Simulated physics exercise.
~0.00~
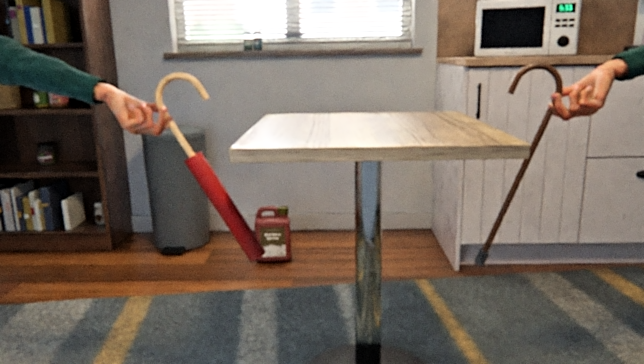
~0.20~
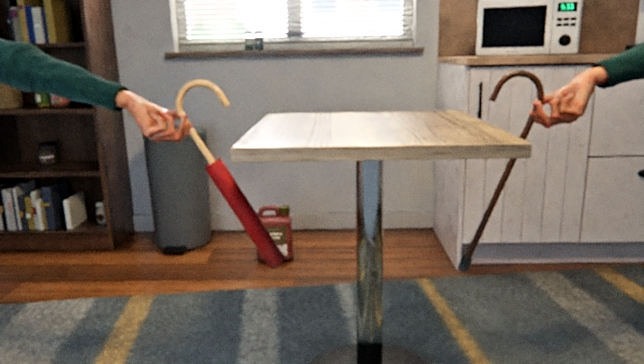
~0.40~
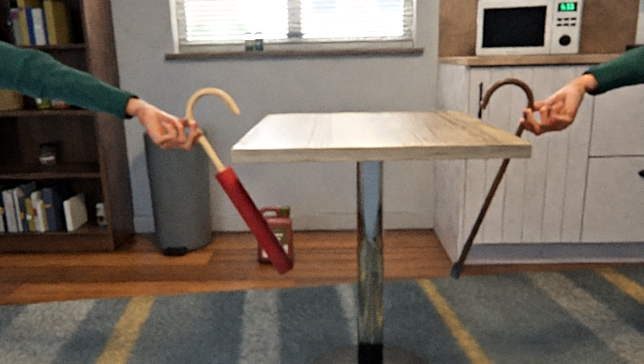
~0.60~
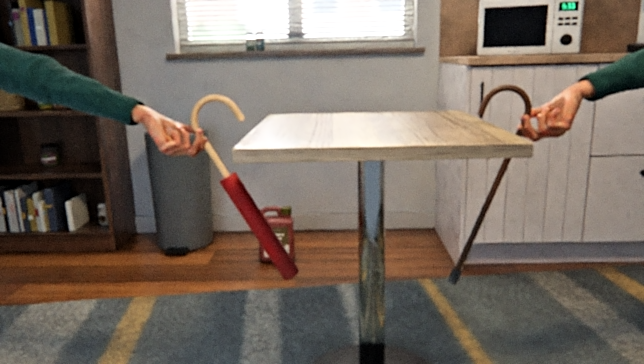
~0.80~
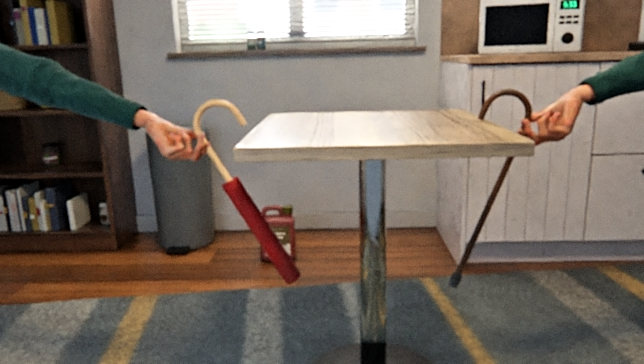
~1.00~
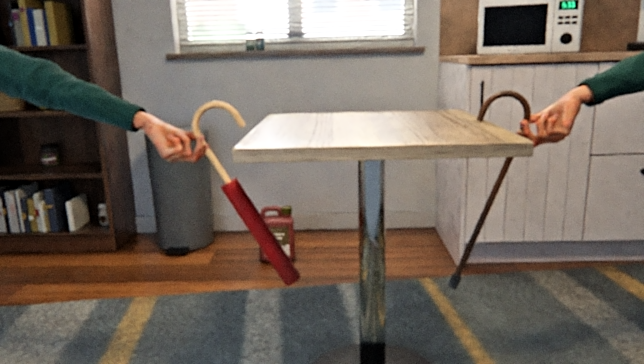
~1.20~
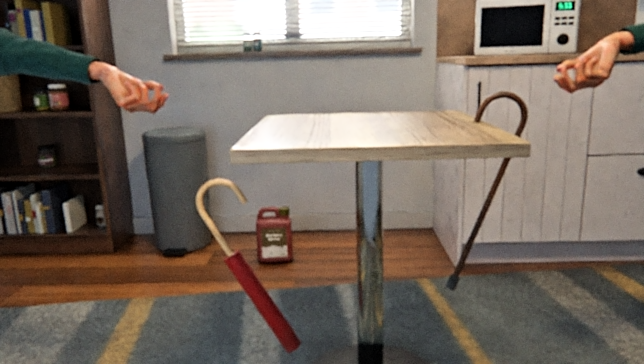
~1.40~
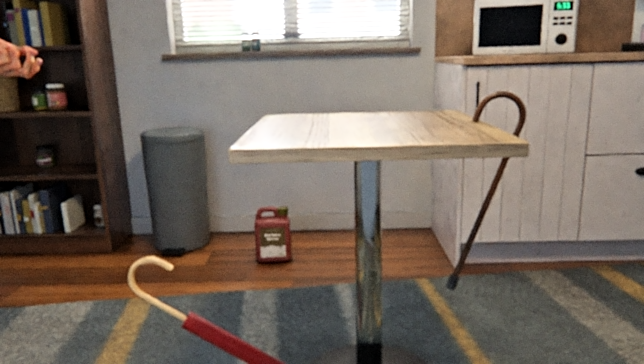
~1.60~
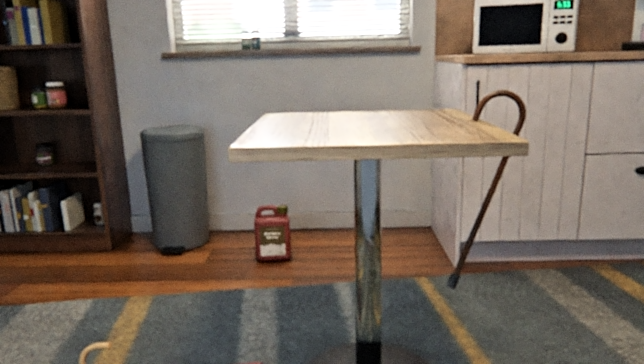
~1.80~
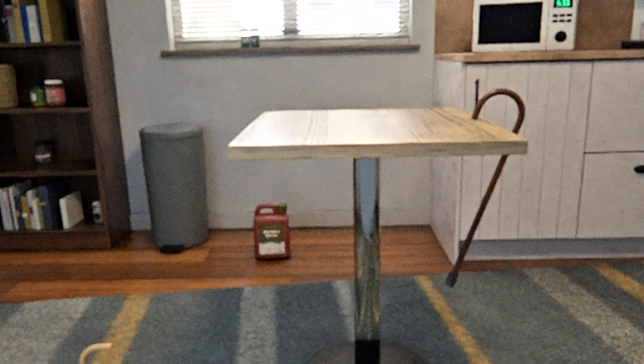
Two hands release a red umbrella, which falls, and a brown cane, which stays hooked.
